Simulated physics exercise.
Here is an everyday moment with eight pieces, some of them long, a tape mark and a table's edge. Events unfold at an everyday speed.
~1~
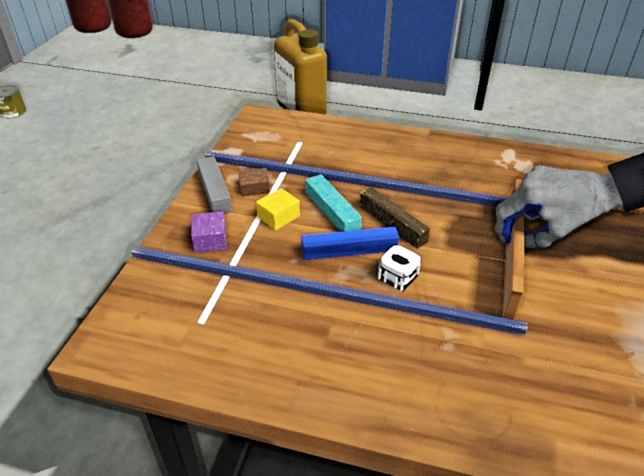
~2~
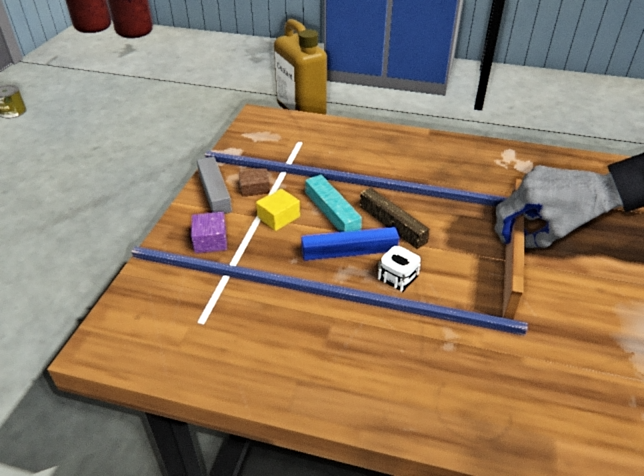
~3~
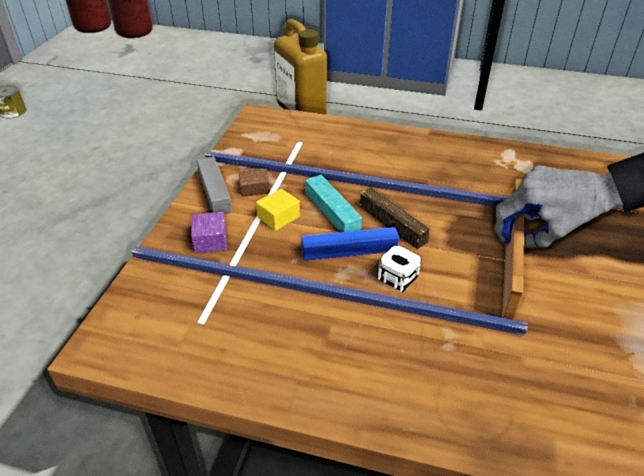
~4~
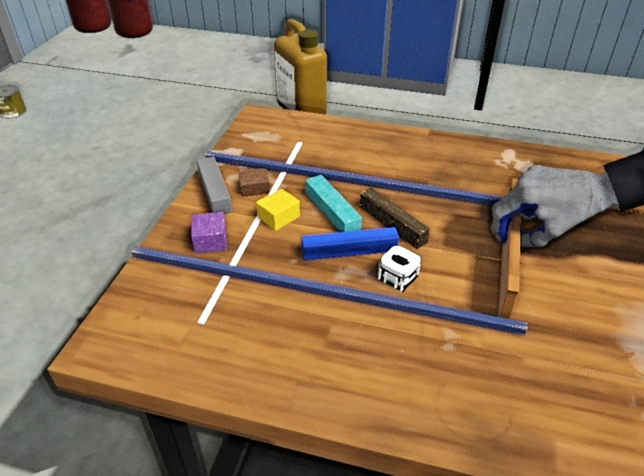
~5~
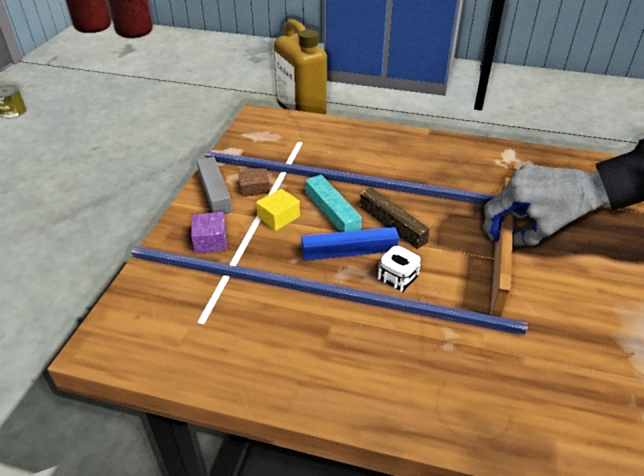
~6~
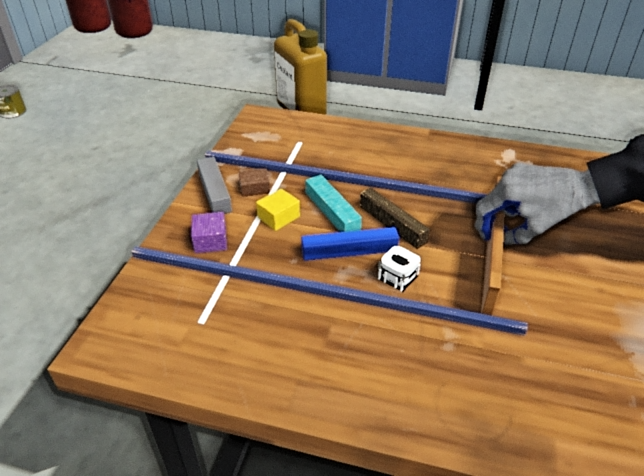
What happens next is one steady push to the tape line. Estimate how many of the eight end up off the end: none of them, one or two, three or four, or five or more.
I predict the tally of drops will be nothing.
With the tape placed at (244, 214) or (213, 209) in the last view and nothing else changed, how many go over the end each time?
So it's 0 the first time and 4 the second time.
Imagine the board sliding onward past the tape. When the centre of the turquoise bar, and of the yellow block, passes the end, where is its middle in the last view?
The middle sits near (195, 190) for the first and near (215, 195) for the other.
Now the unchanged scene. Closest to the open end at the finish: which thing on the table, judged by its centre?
That would be the grey stick.
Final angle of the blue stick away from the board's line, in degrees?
It works out to near 45°.
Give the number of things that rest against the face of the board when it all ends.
I count 3 of them.
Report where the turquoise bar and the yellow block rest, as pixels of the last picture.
Going in order, first (248, 188) and next (215, 200).
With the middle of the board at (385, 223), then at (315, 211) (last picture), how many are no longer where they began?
The counts are 3 and 5.
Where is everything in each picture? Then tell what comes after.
The first picture shows grey stick (214, 185); purple block (209, 232); brown block (254, 182); board (514, 245); tape (259, 217).
The second picture shows purple block (209, 232); yellow block (278, 210).
The third picture shows brown block (254, 182); black bar (393, 217).
The fourth picture shows grey stick (214, 185); blue stick (350, 244).
The fifth picture shows purple block (209, 232); board (503, 243).
The sixth picture shows grey stick (214, 185); purple block (209, 232); brown block (254, 182); board (495, 242); tape (259, 217).
Soon after, none off yet; grey stick at rest near (214, 185); purple block at rest near (209, 232); brown block at rest near (254, 182).
In the end, the number that fall off is zero.
